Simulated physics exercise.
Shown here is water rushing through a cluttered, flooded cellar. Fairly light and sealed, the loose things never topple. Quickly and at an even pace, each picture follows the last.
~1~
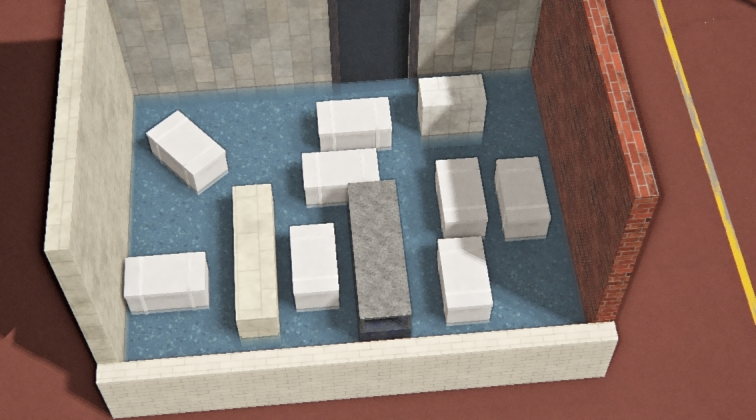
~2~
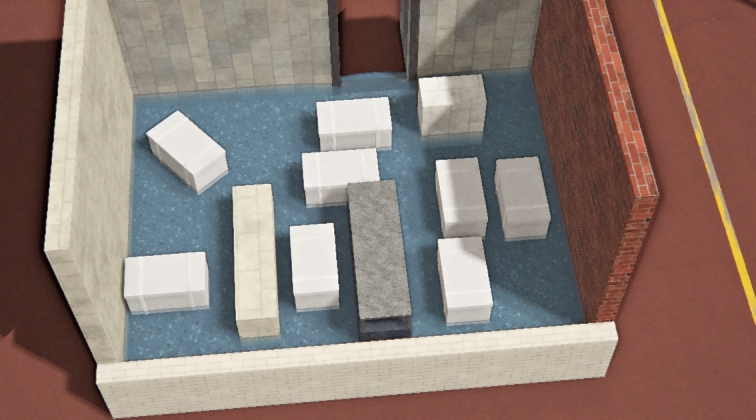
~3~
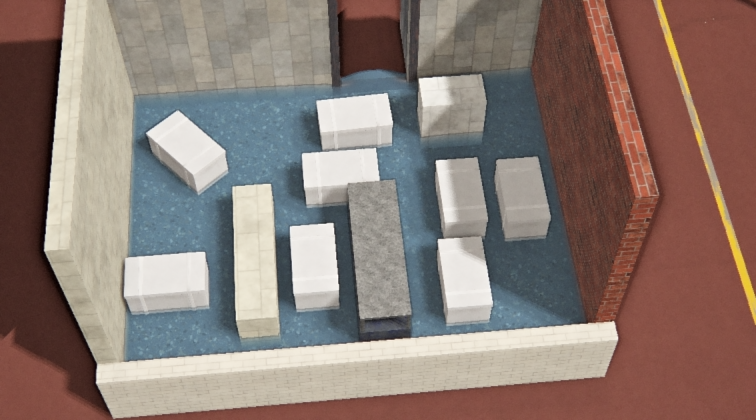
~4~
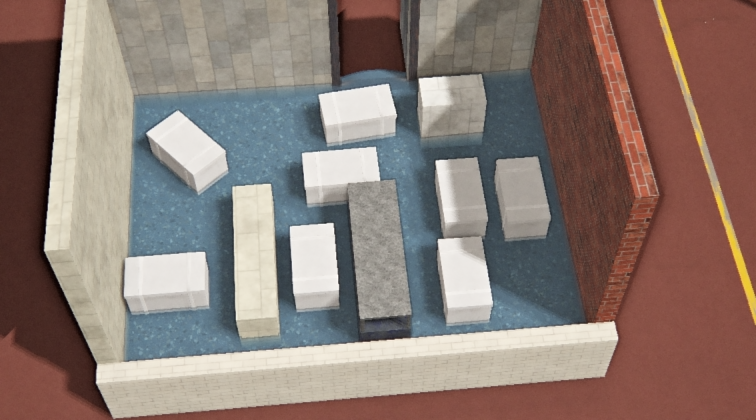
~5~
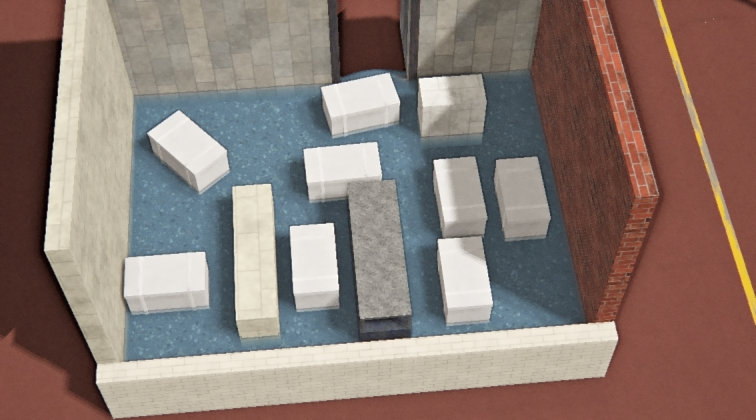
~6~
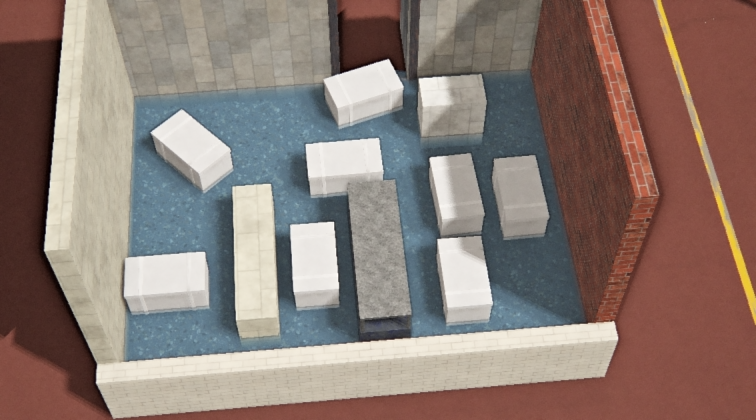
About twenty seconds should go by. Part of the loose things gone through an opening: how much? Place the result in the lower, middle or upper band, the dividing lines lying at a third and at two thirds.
Lower band.
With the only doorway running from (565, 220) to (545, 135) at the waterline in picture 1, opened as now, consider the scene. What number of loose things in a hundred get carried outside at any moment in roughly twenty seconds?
I'd put it near 50 percent.
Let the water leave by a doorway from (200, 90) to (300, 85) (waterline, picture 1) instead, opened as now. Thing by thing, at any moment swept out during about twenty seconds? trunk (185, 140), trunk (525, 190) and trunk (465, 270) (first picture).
Escapes, remains, remains.
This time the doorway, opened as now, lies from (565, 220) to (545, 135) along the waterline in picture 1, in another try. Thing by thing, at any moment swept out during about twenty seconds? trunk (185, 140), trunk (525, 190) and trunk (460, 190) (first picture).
In the order given: Retained, flushed out, flushed out.
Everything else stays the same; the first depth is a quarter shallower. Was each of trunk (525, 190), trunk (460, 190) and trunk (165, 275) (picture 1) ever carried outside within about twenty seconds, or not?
Per object: Remained / remained / remained.
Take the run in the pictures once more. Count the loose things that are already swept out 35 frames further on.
That makes 1.
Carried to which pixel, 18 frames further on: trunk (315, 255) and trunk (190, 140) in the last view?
I'd expect them close to (314, 209) and (244, 112).
A moment on, 1 of 8 are out; 7 afloat.
Next, 1 of 8 are out; 7 afloat.
Later, 1 of 8 are out; 7 afloat.
In the end, 1 of 8 are out; 7 afloat.
